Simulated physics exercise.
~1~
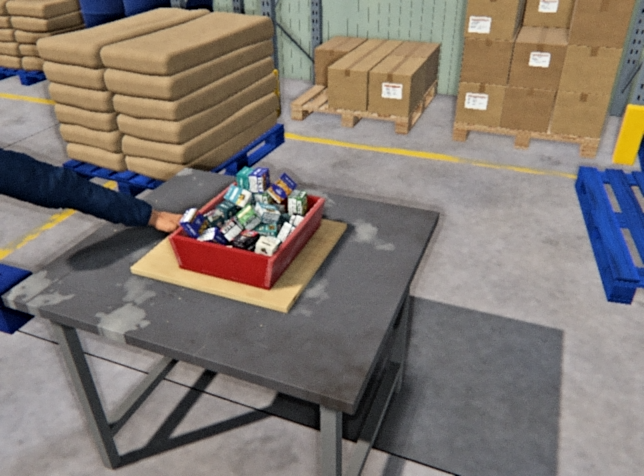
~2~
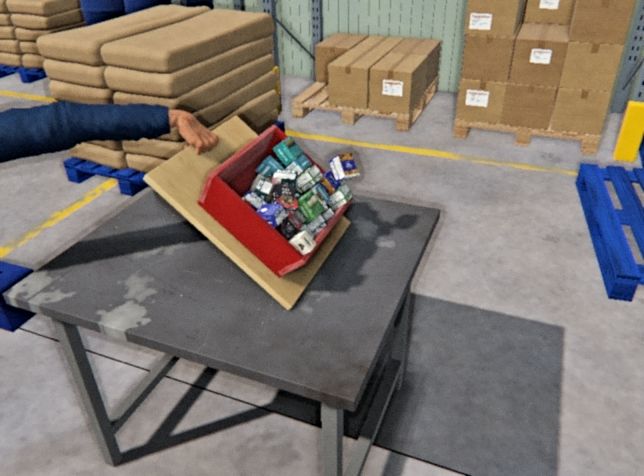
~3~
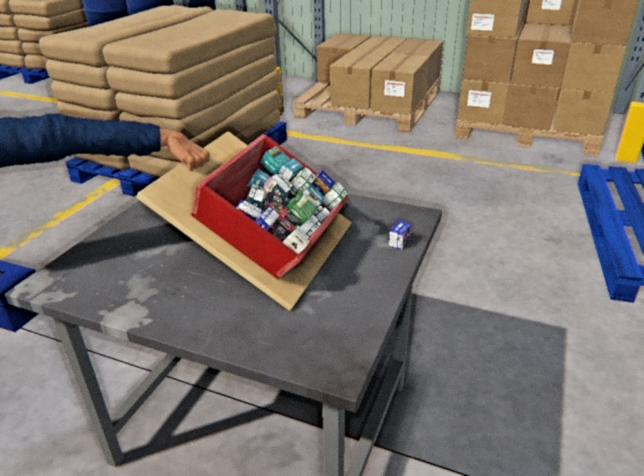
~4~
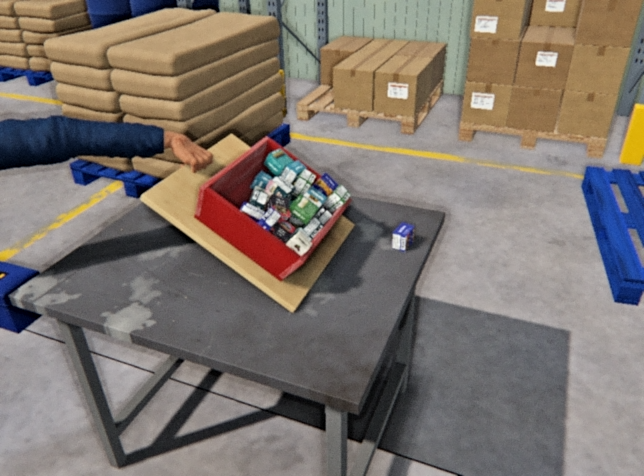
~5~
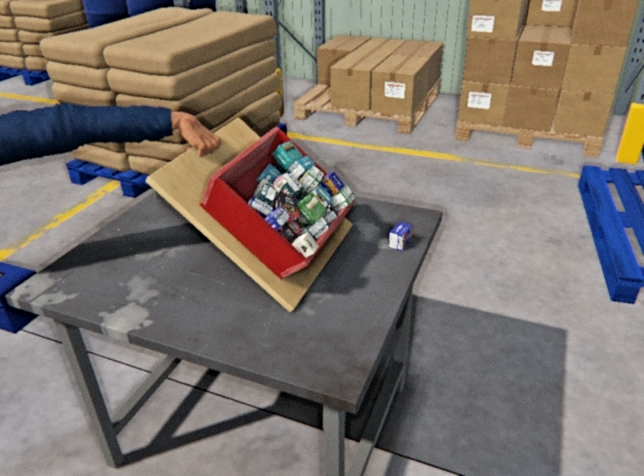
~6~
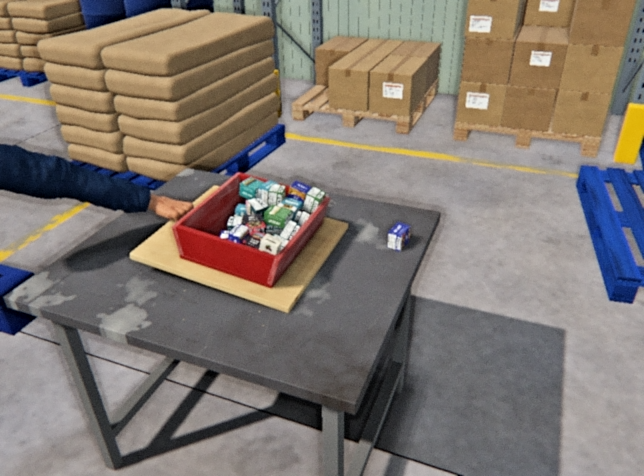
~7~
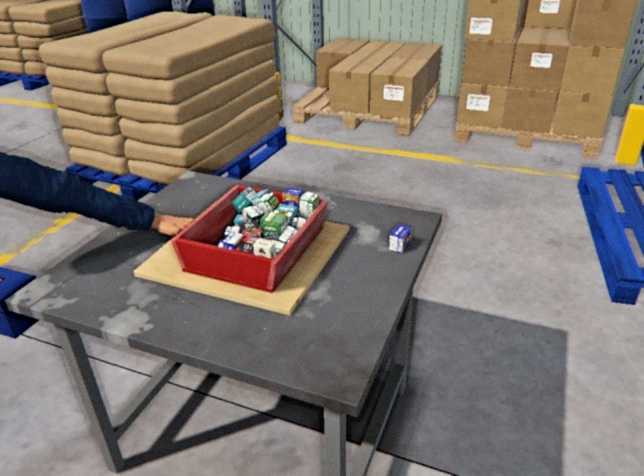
The footage shows a hand tilting a board on a table, with a red box of small cartons attached; one carton tumbles onto the tabletop. The hand partly lowers, raises, then flattens the board, leaving that carton outside and the rest in the box.
